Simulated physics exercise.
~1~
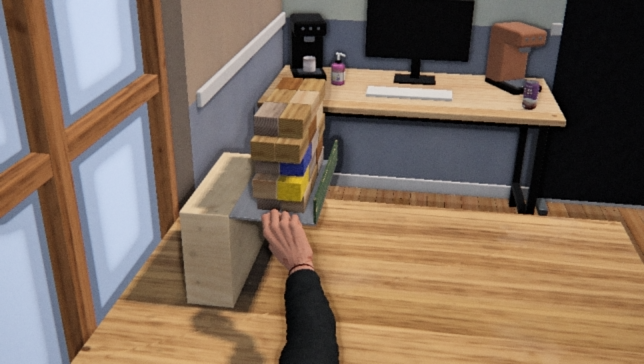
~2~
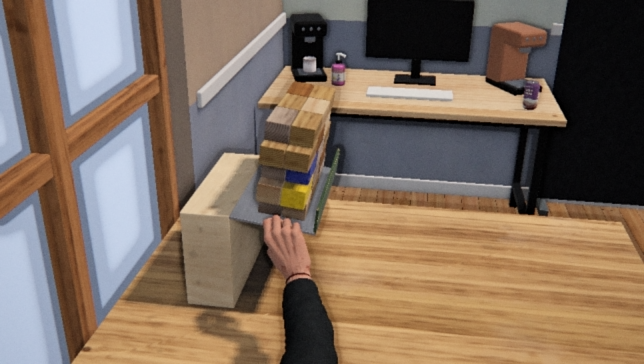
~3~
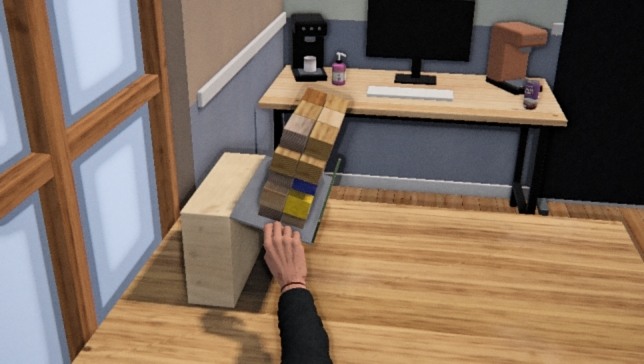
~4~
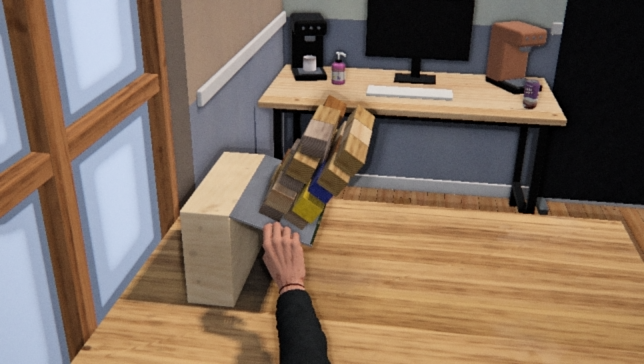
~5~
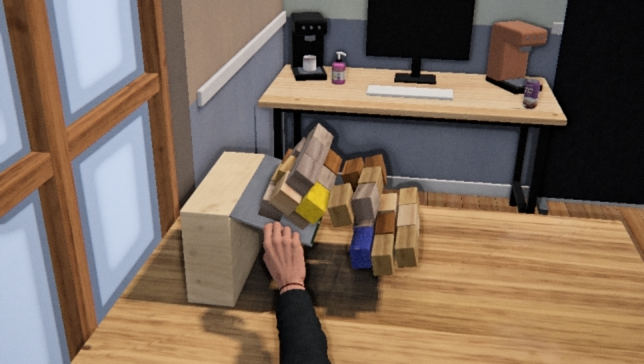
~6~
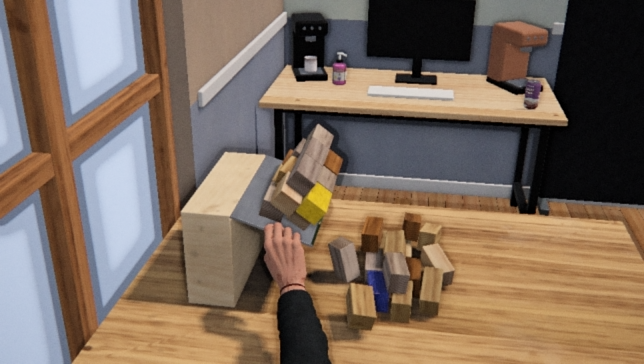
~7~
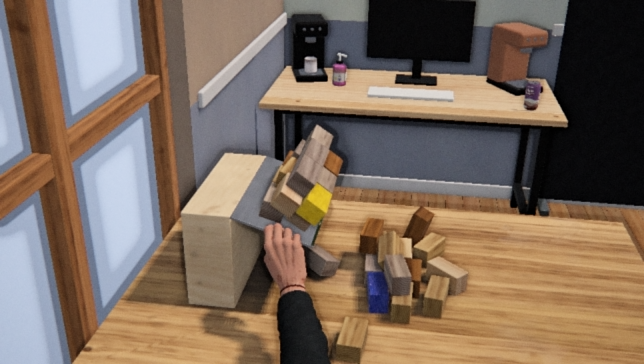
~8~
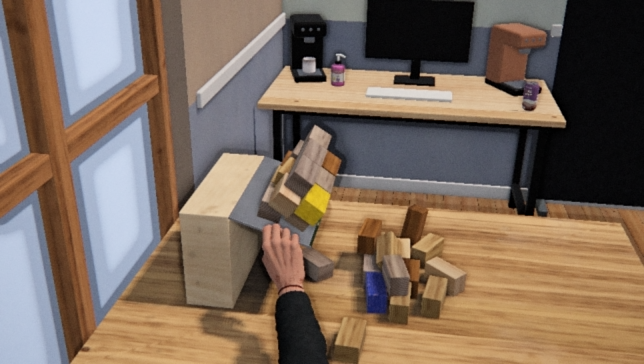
A stack of wooden toy blocks, with one blue and one yellow among them, stands on a grey tray beside a pale wooden box on a table, seen from behind an outstretched arm in a black sleeve. Beyond are a desk with a monitor and a keyboard, and panelled doors at left. The hand holds the tray's near edge as it tilts down to the right. The stack leans, splits and topples, spilling blocks across the table. The blue block lands on its side in the scattered heap, while the yellow one stays with a tilted cluster on the sloping tray.
